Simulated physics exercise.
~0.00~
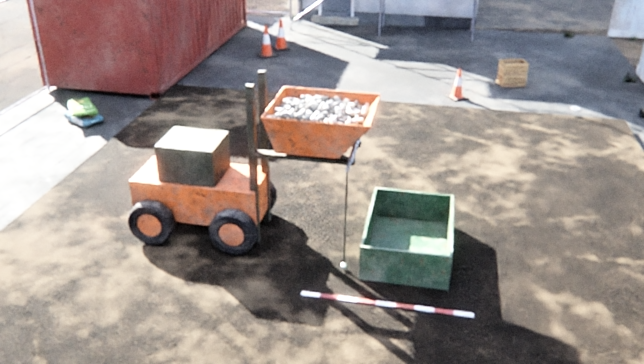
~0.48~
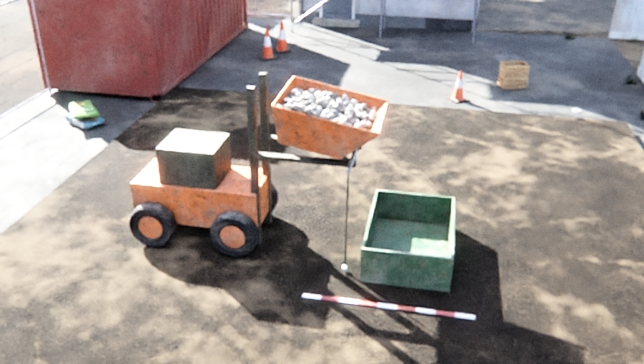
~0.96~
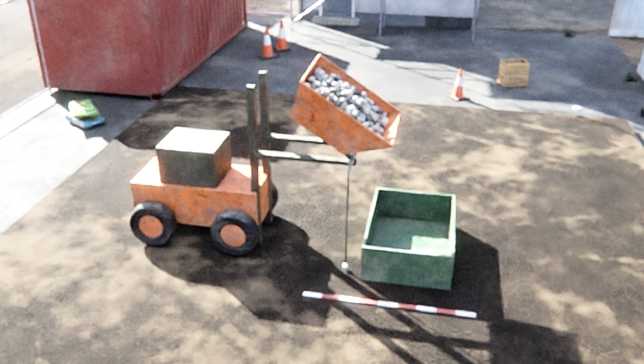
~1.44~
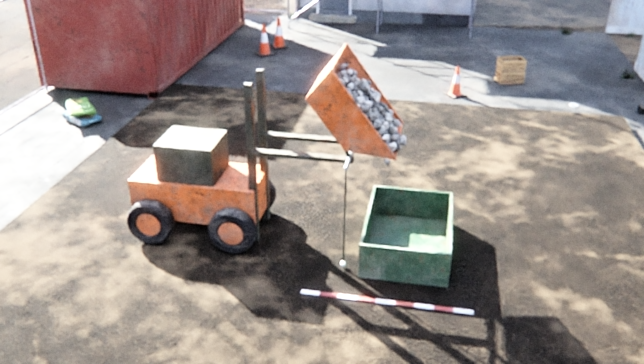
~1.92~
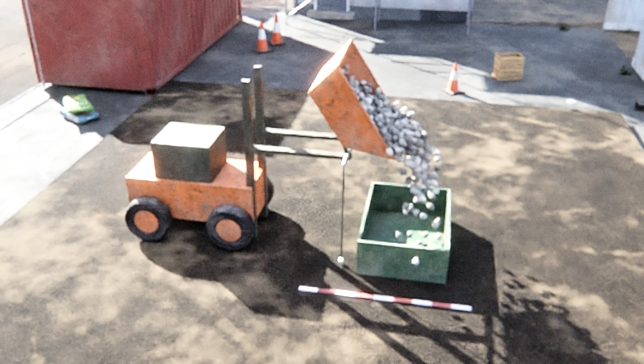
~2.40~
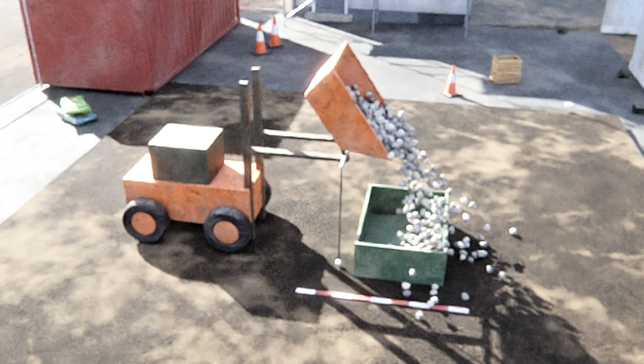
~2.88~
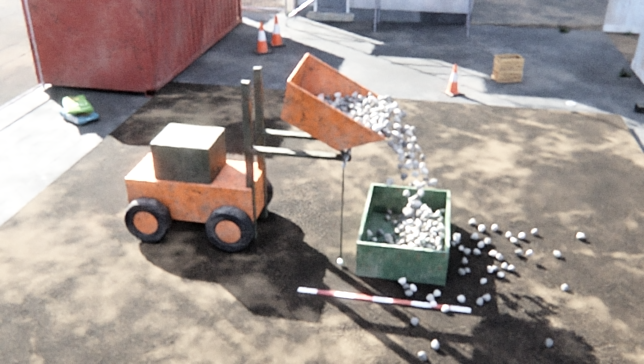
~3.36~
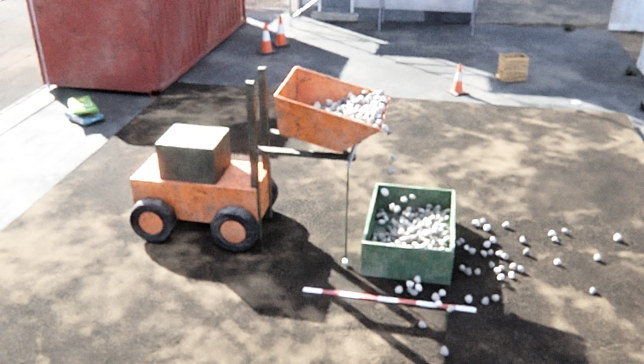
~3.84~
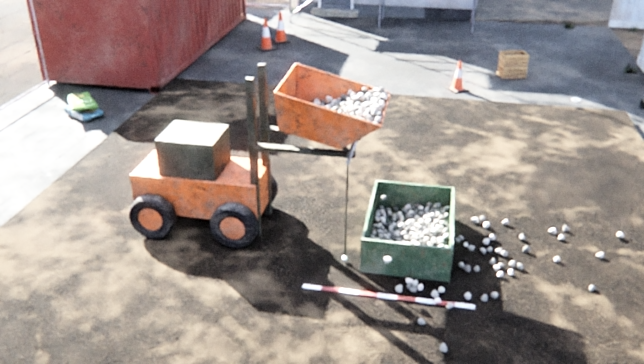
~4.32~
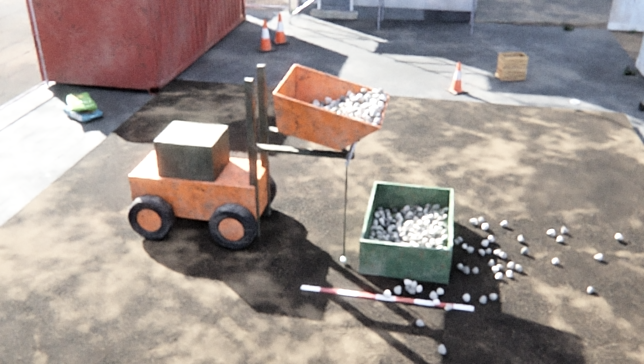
An orange forklift's raised skip tilted steeply to the right and poured pale stones into a green bin, some spilling onto the ground beyond, then swung partly back and stayed still, with many stones left in it and many in the bin.
